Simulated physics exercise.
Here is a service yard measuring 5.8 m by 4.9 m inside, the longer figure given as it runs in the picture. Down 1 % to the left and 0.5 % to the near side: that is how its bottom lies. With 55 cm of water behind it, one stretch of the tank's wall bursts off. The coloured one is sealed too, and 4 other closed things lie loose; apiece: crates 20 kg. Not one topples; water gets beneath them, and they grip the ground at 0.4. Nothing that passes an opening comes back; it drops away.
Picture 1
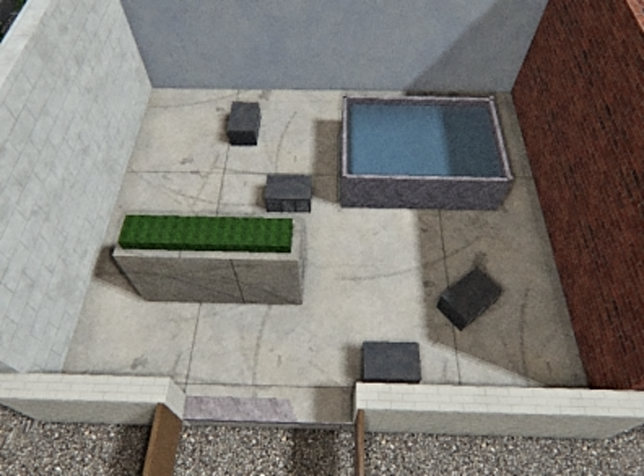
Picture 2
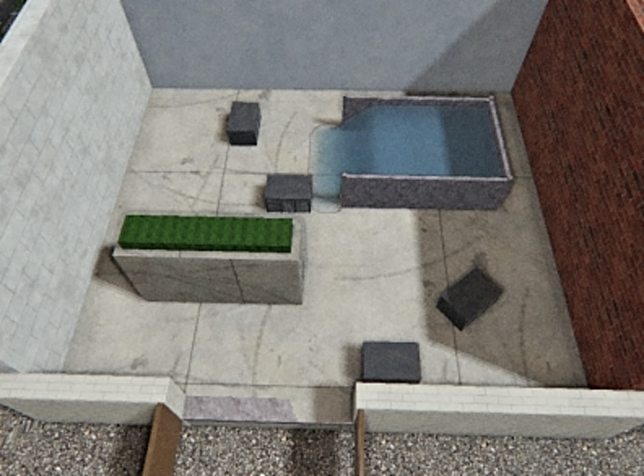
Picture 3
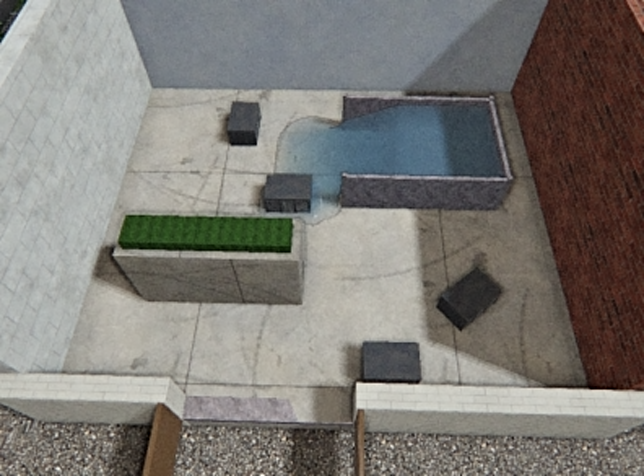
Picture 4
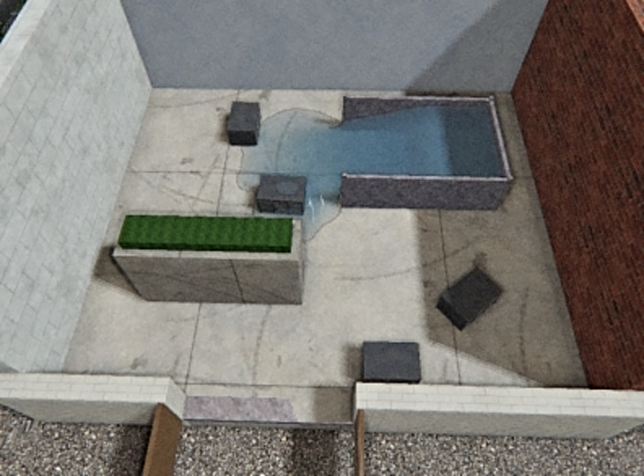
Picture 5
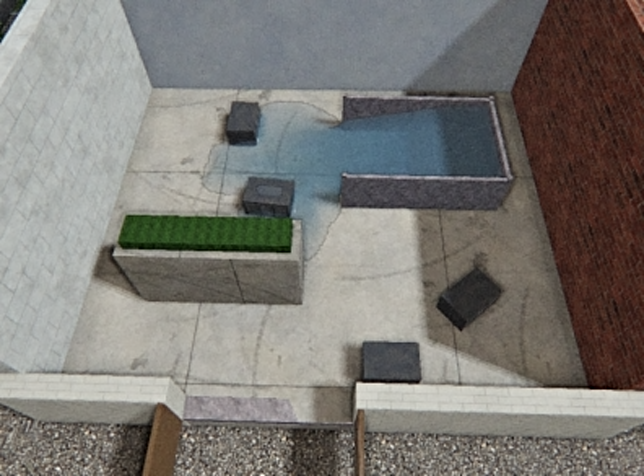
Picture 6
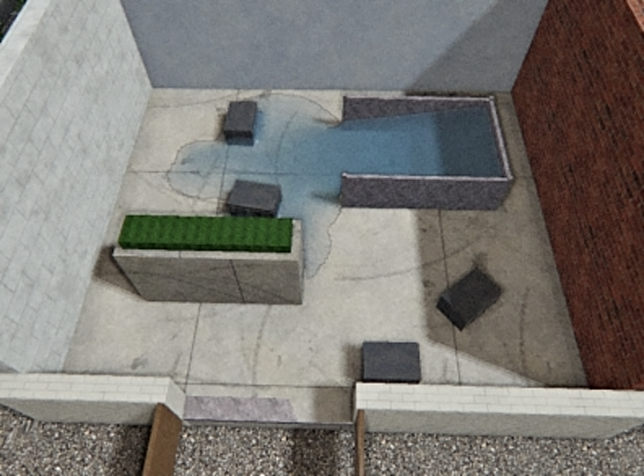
In a walled yard, water pours from a tank's open left side and shifts one dark box.
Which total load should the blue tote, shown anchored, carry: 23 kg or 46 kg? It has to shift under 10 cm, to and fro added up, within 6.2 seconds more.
Going by this, the heavier pick is required.
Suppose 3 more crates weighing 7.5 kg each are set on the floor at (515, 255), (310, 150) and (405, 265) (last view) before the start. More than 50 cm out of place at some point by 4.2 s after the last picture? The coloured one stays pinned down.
In the given order, I'd say smaller, greater, smaller.
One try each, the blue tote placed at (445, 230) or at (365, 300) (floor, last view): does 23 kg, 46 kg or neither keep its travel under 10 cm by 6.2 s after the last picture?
First spot: Light mass works; second spot: Light mass works.
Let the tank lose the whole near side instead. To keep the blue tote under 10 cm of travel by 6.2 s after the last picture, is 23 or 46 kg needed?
Result: Lesser mass sufficient.
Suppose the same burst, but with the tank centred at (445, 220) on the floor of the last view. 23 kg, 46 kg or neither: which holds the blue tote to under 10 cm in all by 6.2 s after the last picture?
In that case neither load is enough.
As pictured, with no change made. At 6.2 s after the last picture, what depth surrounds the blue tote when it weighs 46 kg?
Roughly 10 cm.
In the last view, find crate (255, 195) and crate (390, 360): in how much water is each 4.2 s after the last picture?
Some 5 cm at the first, some 2 cm at the second.
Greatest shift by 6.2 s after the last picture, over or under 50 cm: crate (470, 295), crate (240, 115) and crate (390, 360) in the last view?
Below the mark, beyond the mark, below the mark.
Then, 0.6 s after the last picture the blue tote would be 10 cm from its start with 23 kg and 1 cm from its start with 46 kg; 8 cm of water round it then.
Then, 2.3 s after the last picture the blue tote would be 85 cm from its start with 23 kg and 1 cm from its start with 46 kg; 7 cm of water round it then.
Then, 4.2 s after the last picture the blue tote would be 125 cm from its start with 23 kg and 1 cm from its start with 46 kg; 13 cm of water round it then.
Then, 6.2 s after the last picture the blue tote would be 131 cm from its start with 23 kg and 1 cm from its start with 46 kg; 10 cm of water round it then.
